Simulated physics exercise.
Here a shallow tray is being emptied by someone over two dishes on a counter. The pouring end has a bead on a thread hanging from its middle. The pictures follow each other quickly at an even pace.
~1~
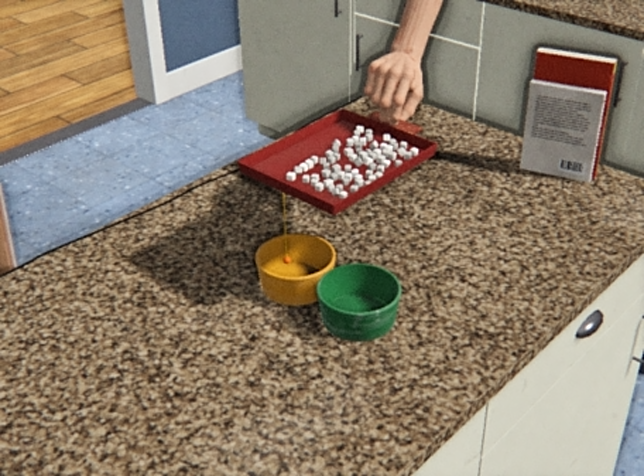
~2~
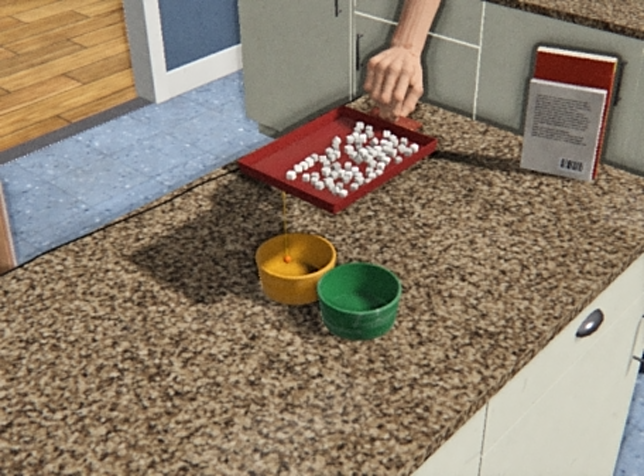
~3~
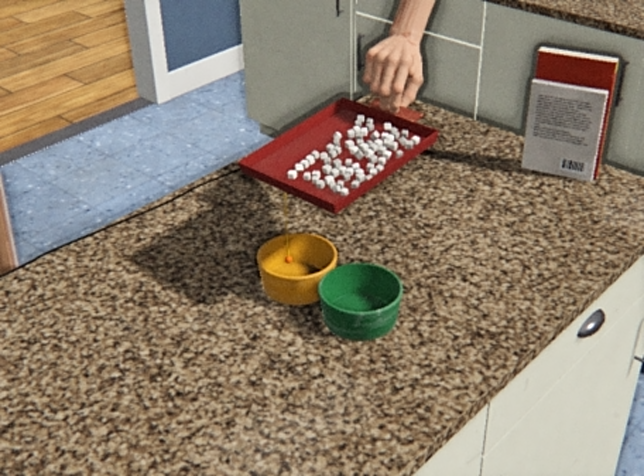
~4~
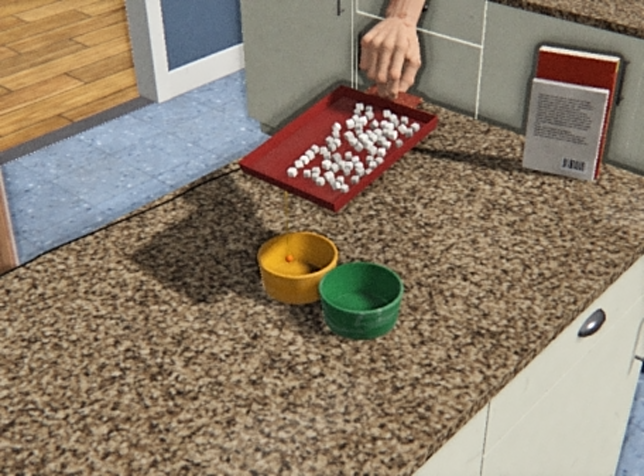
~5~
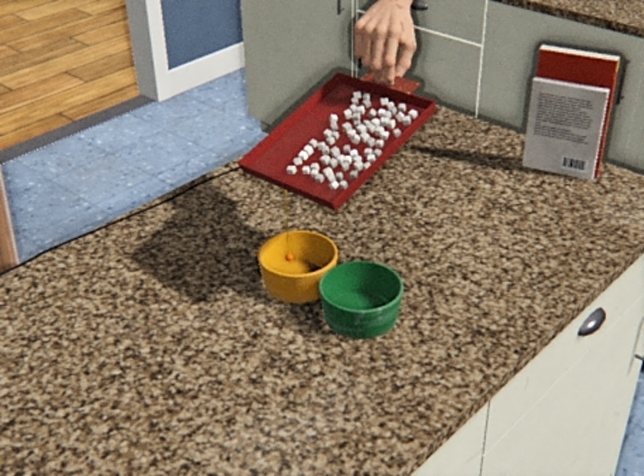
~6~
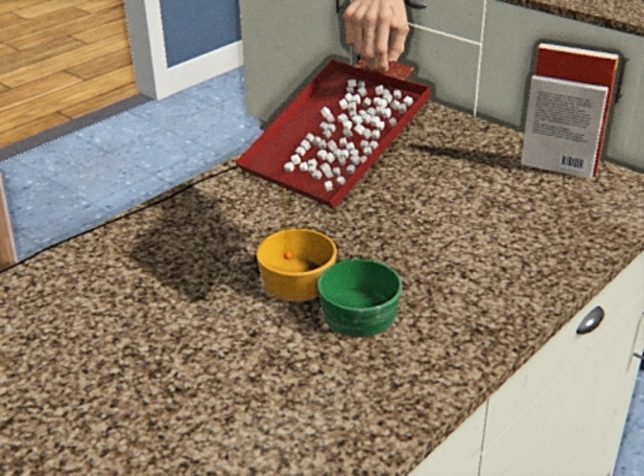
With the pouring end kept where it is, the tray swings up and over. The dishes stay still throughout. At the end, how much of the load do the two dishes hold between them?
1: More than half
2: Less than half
Less than half.
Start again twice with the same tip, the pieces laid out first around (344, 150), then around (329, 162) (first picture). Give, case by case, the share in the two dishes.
From the first start you get 0 in a hundred, from the second 0 in a hundred.
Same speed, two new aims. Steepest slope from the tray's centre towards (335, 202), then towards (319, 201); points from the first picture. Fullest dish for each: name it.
The right-side dish, then the right-side dish.
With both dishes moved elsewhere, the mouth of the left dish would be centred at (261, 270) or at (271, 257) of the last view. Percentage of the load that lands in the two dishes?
In order: 70 percent and 30 percent.
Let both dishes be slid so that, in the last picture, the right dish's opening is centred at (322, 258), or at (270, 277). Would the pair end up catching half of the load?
Try 1: A lesser share; try 2: The greater share.
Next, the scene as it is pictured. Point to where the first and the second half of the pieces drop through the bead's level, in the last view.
Roughly (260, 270) first, then roughly (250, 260).
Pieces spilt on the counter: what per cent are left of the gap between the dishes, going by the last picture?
Left fraction: Around 100 per cent.
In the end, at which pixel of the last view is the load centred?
Once nothing moves, the middle sits near (242, 312).
Soon, tray tipped steeply; nearly all on the tray; a small part in the air.
A while on, tray tipped past a quarter turn; about half on the tray; about a quarter outside both; about a quarter in the air.
Towards the end, tray tipped past a quarter turn; all outside both.
Finally, tray tipped past a quarter turn; none in the right dish; none in the left dish; all outside both.
